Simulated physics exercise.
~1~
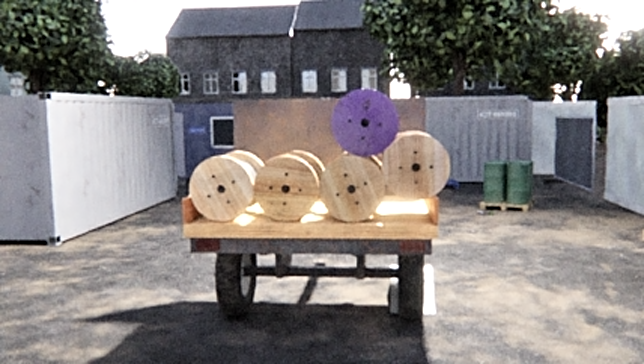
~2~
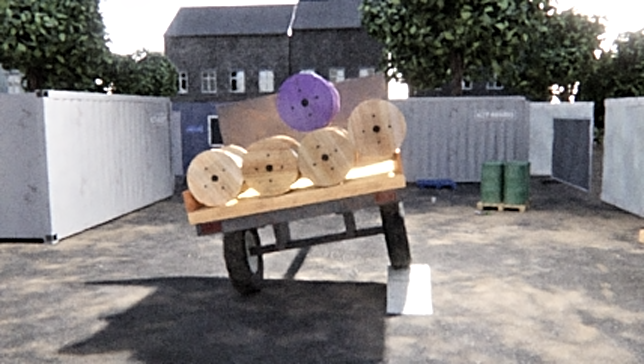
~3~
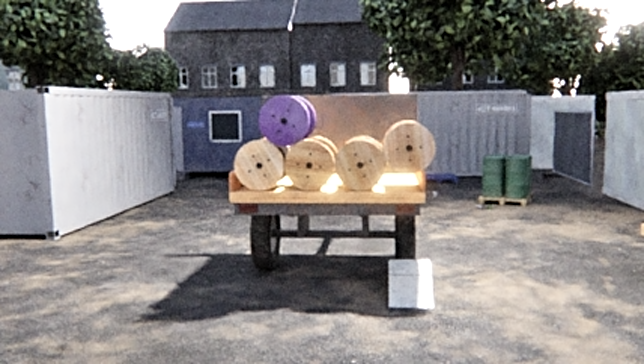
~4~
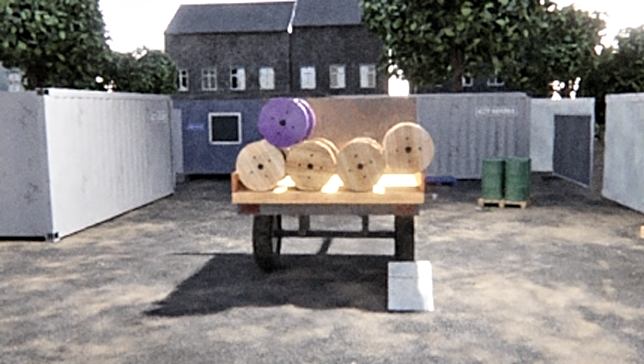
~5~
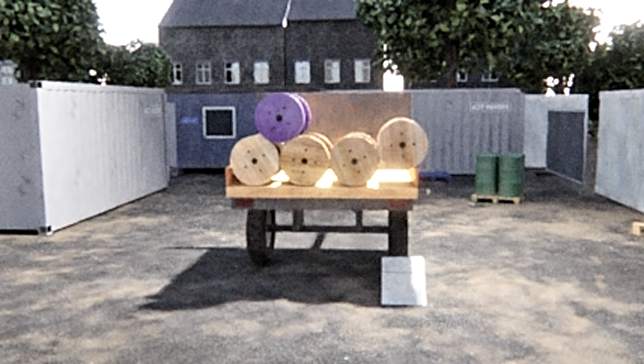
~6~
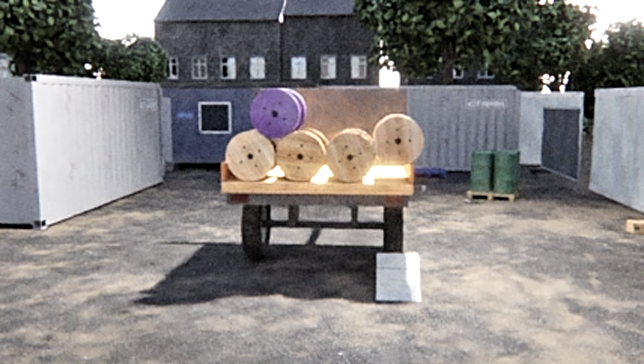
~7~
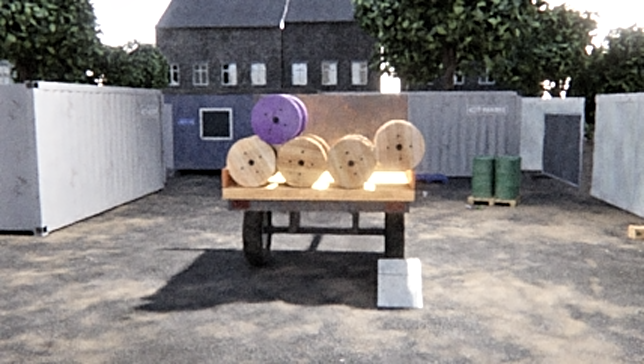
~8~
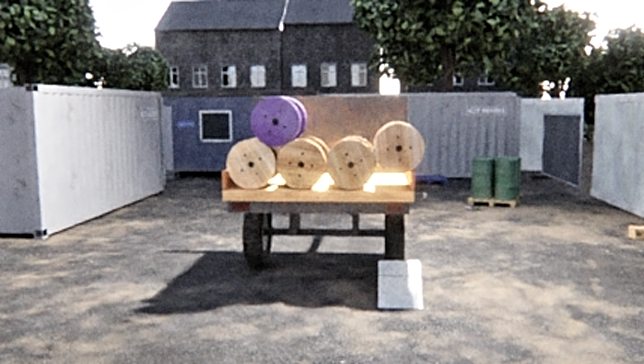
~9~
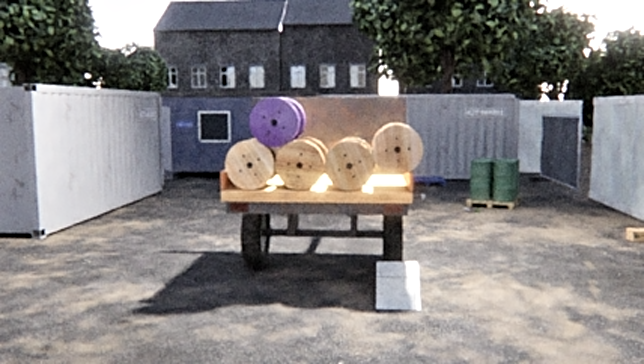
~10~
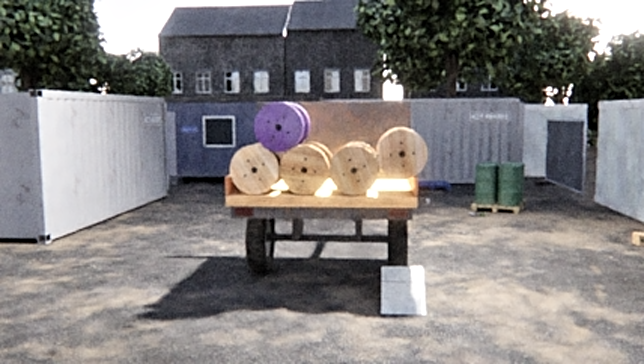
At first, a flat trailer stands in a yard between pale containers, carrying four wooden cable reels in a row with a purple one resting on top toward the right. The trailer then tips down to the left as its right wheel rises on a hump, and the purple reel rolls left across the others. The deck comes level again, with the purple reel now above the leftmost reels. It rocks very slightly there and settles. The view sways a little, but the load stays still, and all five reels remain aboard at the end.
